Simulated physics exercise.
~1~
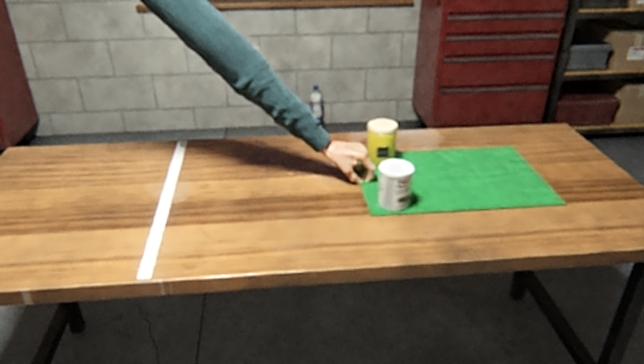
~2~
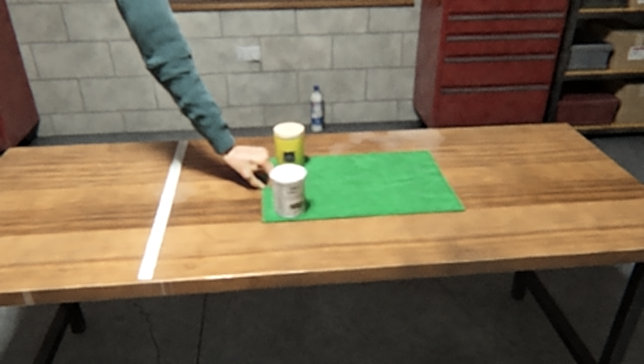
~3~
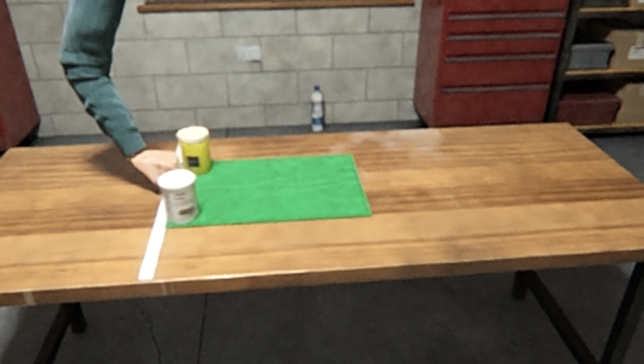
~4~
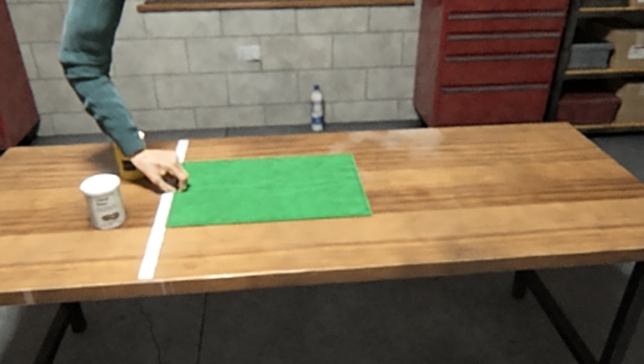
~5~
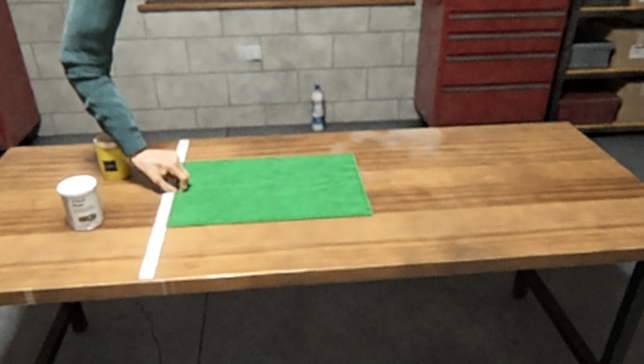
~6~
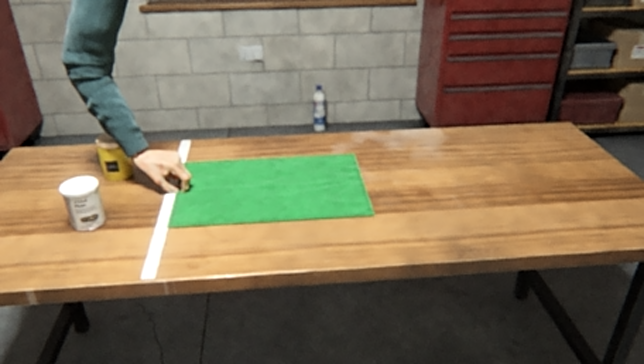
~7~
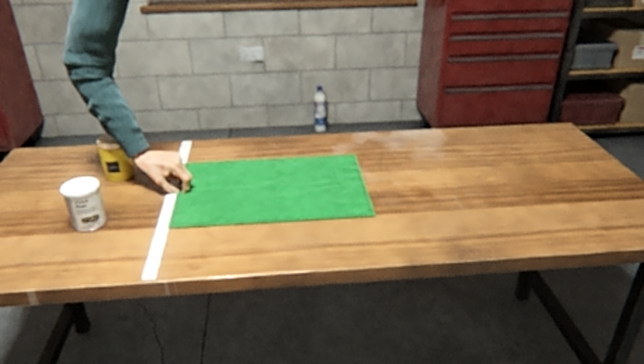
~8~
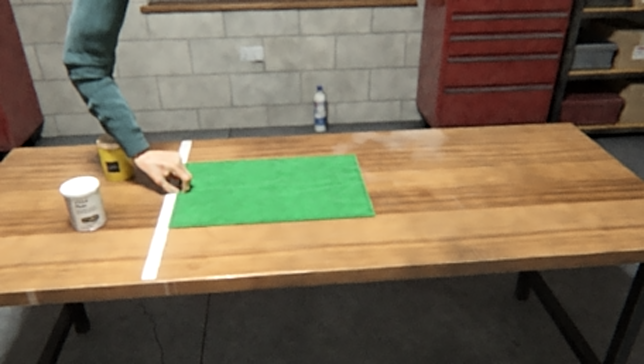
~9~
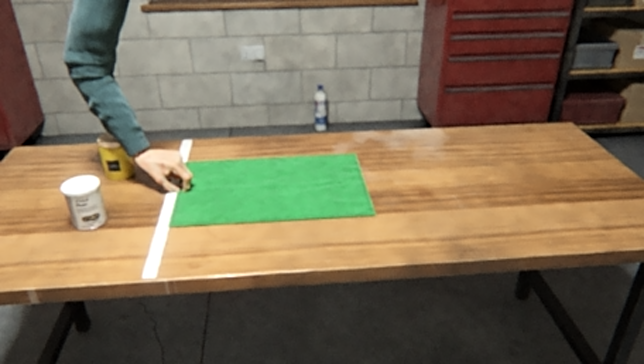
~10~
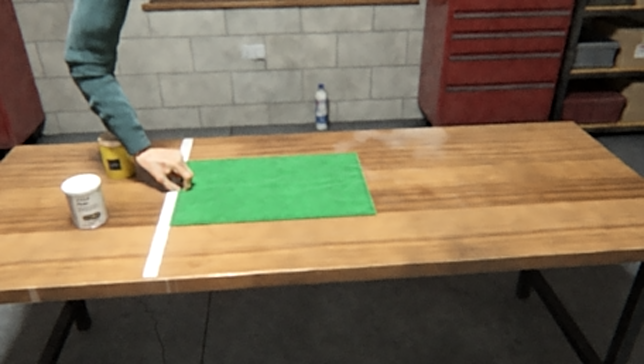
A hand dragged a green cloth leftward across a wooden table with a white tin and a yellow one riding on it, then stopped at a white strip, and both slid off the cloth past the strip and came to rest upright.
